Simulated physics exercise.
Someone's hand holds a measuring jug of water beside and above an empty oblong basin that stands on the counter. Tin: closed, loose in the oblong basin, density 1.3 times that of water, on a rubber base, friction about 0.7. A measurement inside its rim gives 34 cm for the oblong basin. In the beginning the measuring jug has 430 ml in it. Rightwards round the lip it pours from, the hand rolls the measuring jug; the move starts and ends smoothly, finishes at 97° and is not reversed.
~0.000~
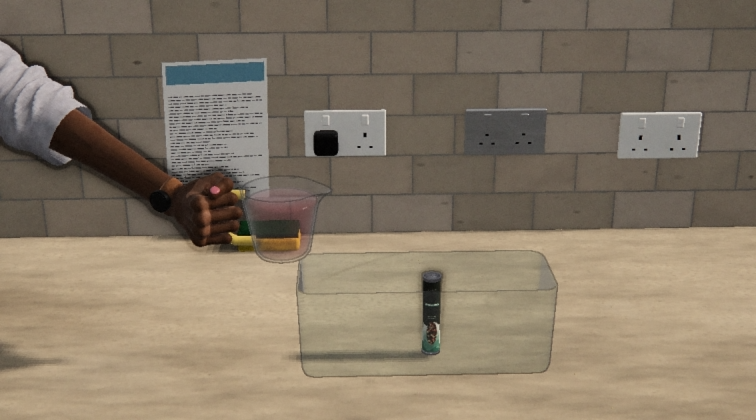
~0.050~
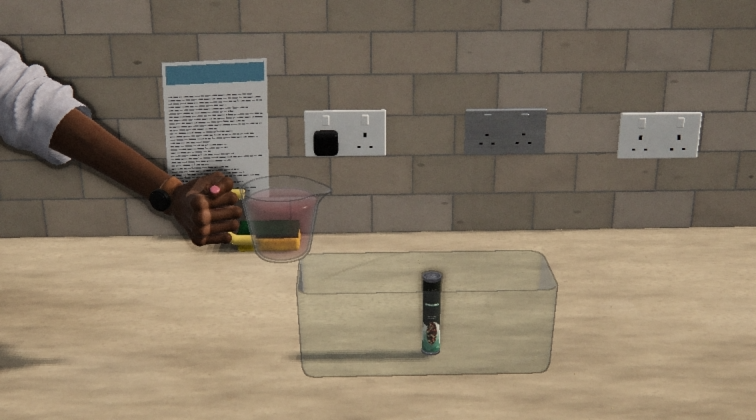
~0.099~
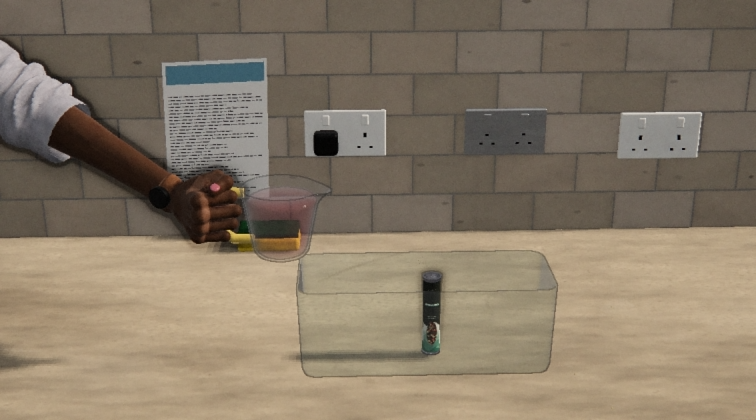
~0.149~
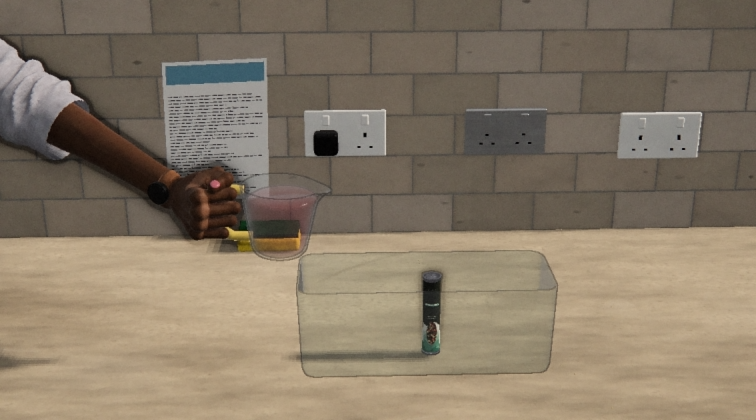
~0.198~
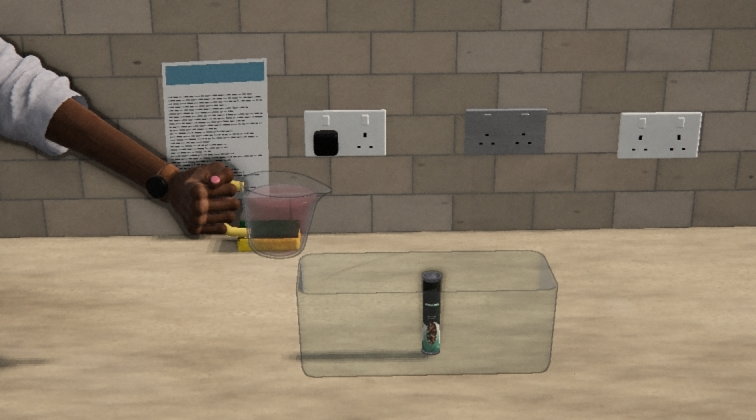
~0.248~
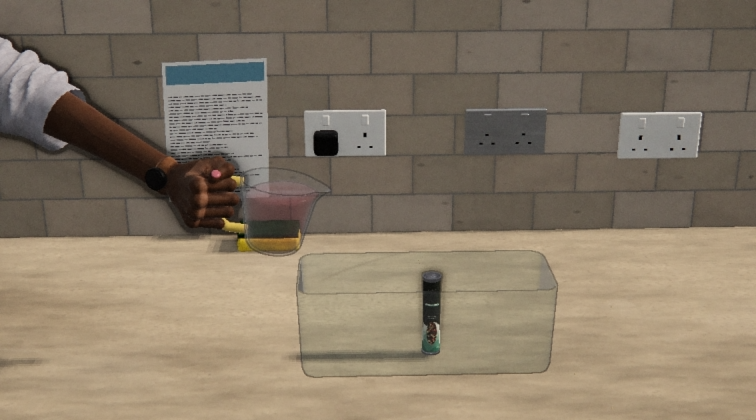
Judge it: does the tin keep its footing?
Yes, it keeps its footing.
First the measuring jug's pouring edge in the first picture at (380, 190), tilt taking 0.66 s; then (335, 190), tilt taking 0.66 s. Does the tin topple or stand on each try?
Run one: It does not tip. Run two: It tumbles.
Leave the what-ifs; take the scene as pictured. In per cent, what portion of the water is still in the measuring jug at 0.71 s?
At that time about 76 in a hundred parts are still held.
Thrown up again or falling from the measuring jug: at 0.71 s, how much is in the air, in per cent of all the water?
Near 18 per cent at that time.
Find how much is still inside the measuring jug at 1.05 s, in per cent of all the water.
22 per cent or so.
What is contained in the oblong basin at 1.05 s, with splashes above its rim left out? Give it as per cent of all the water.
I'd say roughly 54 in a hundred of it.
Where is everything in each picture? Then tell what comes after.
Tilt 0°; pouring edge (333, 189); surface from (246, 198) to (318, 197); the oblong basin's rim runs from (299, 275) to (550, 271); the tin's top is at (432, 279), in the first picture.
Tilt 0°; pouring edge (333, 189); surface from (246, 198) to (319, 197), in the second picture.
Tilt 1°; pouring edge (333, 189); surface from (246, 197) to (318, 196), in the third picture.
Tilt 3°; pouring edge (333, 189); surface from (245, 196) to (319, 194), in the fourth picture.
Tilt 6°; pouring edge (333, 189); surface from (245, 194) to (319, 192), in the fifth picture.
Tilt 9°; pouring edge (332, 189); surface from (244, 191) to (320, 190), in the sixth picture.
After 0.71 s the tilt is 56° and 77 per cent is still to pour; the tin stands where it began.
After 1.05 s the tilt is 89° and 21 per cent is still to pour; the tin stands where it began.
After 1.40 s the tilt is 97° and 1 per cent is still to pour; the tin stands where it began.
After 1.79 s the tilt is 97° and 0 per cent is still to pour; the tin stands where it began.
In the end the tin stands where it began.
